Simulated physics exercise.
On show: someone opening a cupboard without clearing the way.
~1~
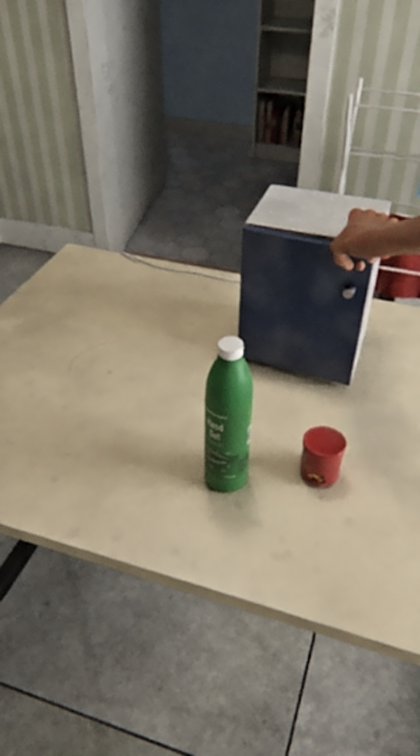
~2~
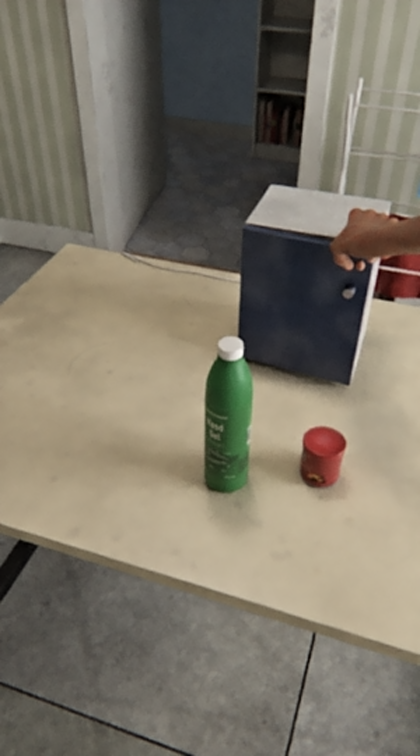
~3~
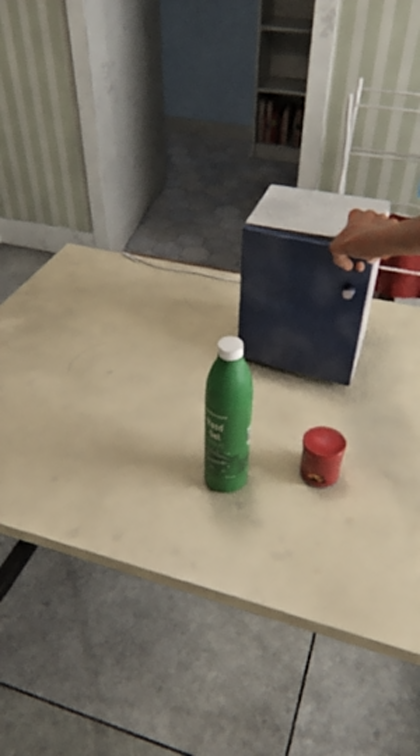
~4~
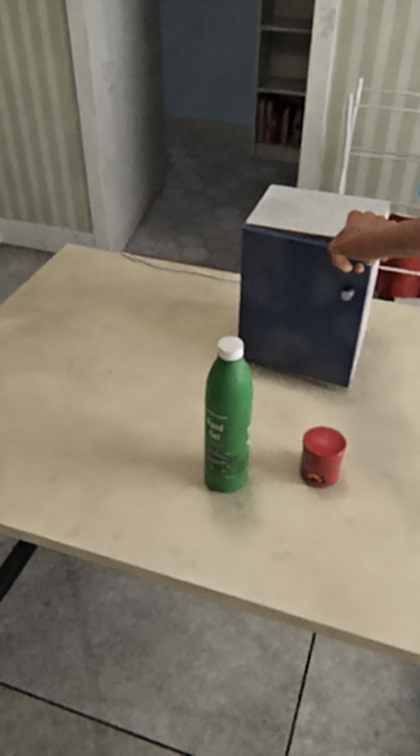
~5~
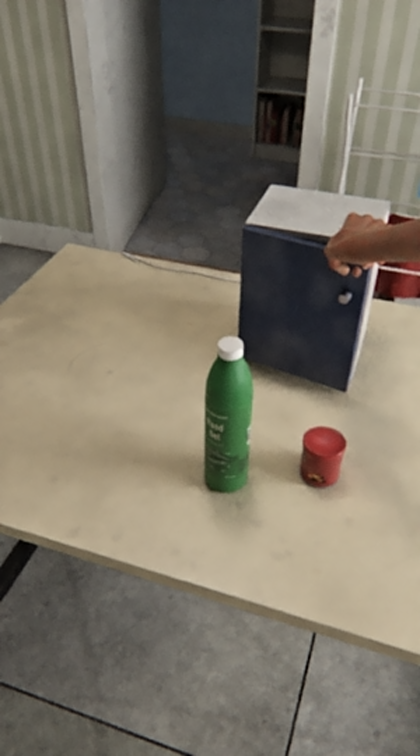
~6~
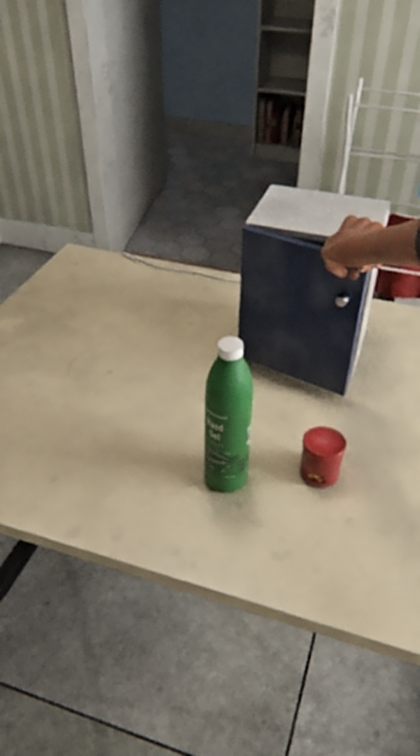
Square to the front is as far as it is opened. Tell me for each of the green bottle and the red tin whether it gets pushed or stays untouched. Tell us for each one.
As I see it, most likely the green bottle stays safe, most likely the red tin stays safe.
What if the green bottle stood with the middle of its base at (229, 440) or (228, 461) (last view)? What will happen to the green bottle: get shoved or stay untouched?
Green bottle: Is hit; is not touched.
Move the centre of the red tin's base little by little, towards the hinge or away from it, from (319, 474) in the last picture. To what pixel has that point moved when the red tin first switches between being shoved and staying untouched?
The turning point is around (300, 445).
Then, 1.06 s later than the last frame, door 51° open; green bottle at rest near (228, 417); red tin at rest near (322, 458).
When it is over, the green bottle stays untouched, near (228, 417); the red tin stays untouched, near (322, 458).
